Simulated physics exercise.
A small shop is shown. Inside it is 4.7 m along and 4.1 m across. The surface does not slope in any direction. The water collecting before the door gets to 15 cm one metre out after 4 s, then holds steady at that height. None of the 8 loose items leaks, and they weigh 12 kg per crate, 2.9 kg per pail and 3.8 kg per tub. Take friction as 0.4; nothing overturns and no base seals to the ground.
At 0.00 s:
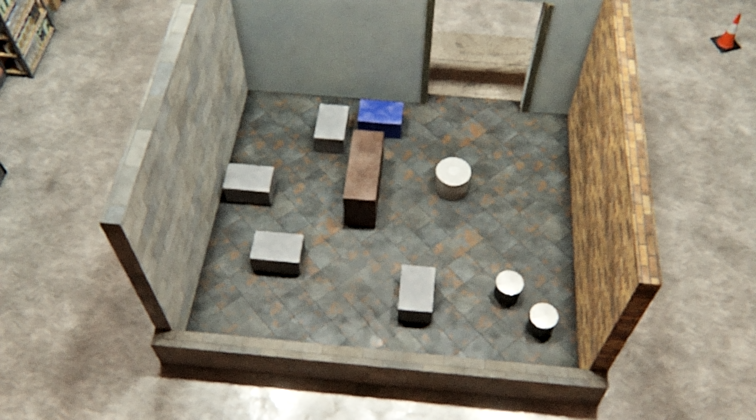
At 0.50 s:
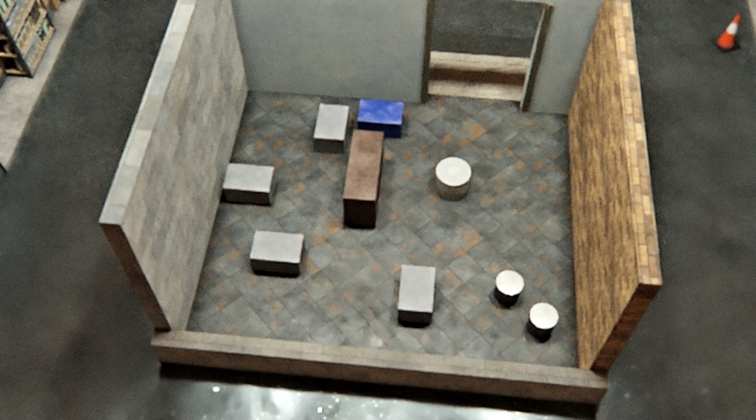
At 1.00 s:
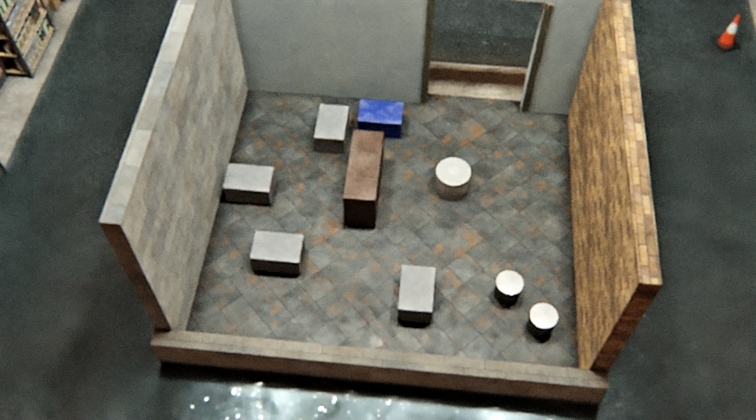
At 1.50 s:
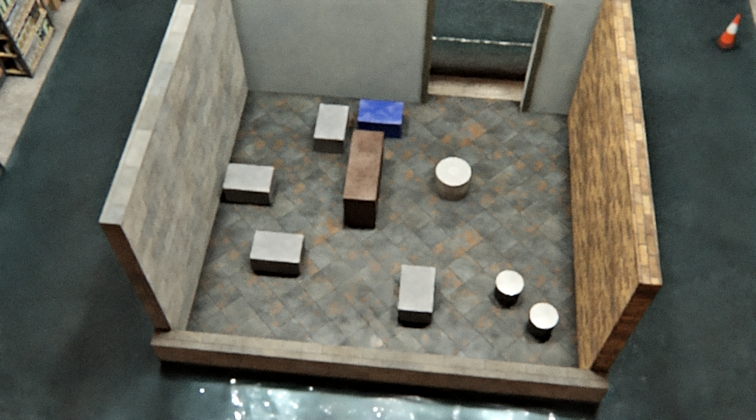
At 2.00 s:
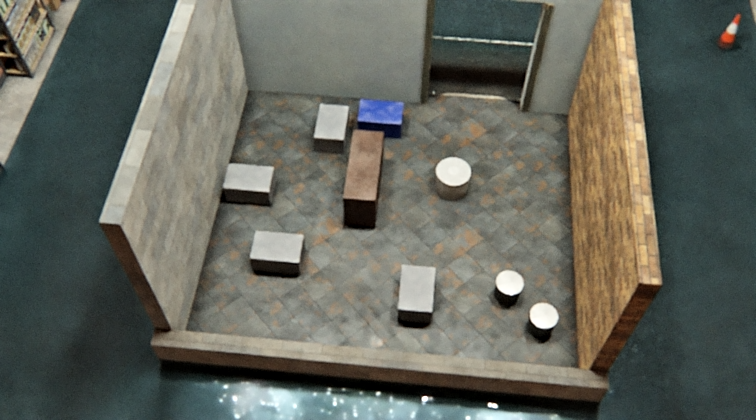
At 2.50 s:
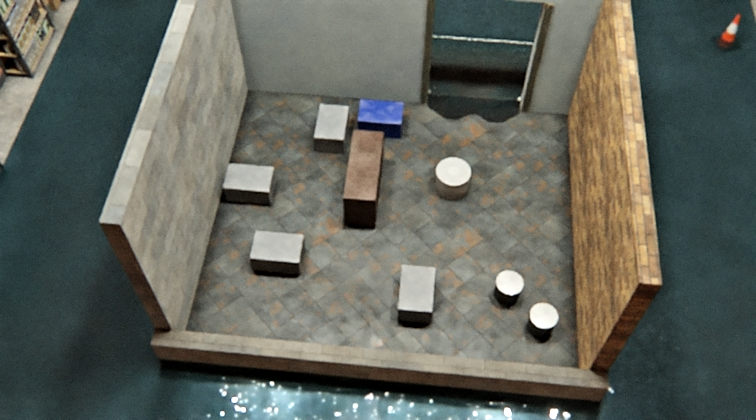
A small roofless shop with grey walls, a brick-faced right wall and a slate-tiled floor is seen from high above by a still camera. A blue crate sits near the back beside a long brown block, with grey blocks to the left and front and pale round ones to the right. Dark water spreads around the outside, then edges in through the back doorway, while everything inside stays put.
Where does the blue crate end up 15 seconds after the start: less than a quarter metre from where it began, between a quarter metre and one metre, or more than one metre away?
Expect it to stay near its original place.
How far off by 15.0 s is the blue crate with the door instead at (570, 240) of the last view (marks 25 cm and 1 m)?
Under that change the blue crate is pushed well away.
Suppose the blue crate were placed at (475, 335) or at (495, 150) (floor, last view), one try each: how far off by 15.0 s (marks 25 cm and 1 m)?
First try: It covers a big distance; second try: It covers a big distance.
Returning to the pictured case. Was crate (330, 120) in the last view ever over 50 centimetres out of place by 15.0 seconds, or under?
The answer here is not bigger.
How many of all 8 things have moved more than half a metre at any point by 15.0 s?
I count 6 of them.
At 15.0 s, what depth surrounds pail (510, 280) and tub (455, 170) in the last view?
Some 6 cm at the first, some 11 cm at the second.
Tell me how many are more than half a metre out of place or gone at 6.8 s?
2.
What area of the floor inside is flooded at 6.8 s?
About 11.5 m2.
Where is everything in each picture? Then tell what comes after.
The blue crate at (381, 112) rests on the ground; 0.0 m2 under water; 0 of 8 have shifted, in the first picture.
The blue crate at (381, 112) rests on the ground; water covers 0.0 m2; 0 of 8 have shifted, in the second picture.
The blue crate at (381, 112), on the bottom; water covers 0.0 m2; 0 of 8 have shifted, in the third picture.
The blue crate at (381, 112) rests on the ground; water covers 0.0 m2; 0 of 8 have shifted, in the fourth picture.
The blue crate at (381, 112) rests on the ground; water covers 0.0 m2; 0 of 8 have shifted, in the fifth picture.
The blue crate at (381, 112), on the bottom; 0.2 m2 under water; 0 of 8 have shifted, in the sixth picture.
After 3.5 s the blue crate is near (381, 112), 0.0 m from its start, aground; 0 afloat.
After 6.8 s the blue crate is near (381, 112), 0.0 m from its start, aground; 1 afloat.
After 11.0 s the blue crate is near (381, 112), 0.0 m from its start, aground; 4 afloat.
After 15.0 s the blue crate is near (381, 112), 0.0 m from its start, aground; 5 afloat.
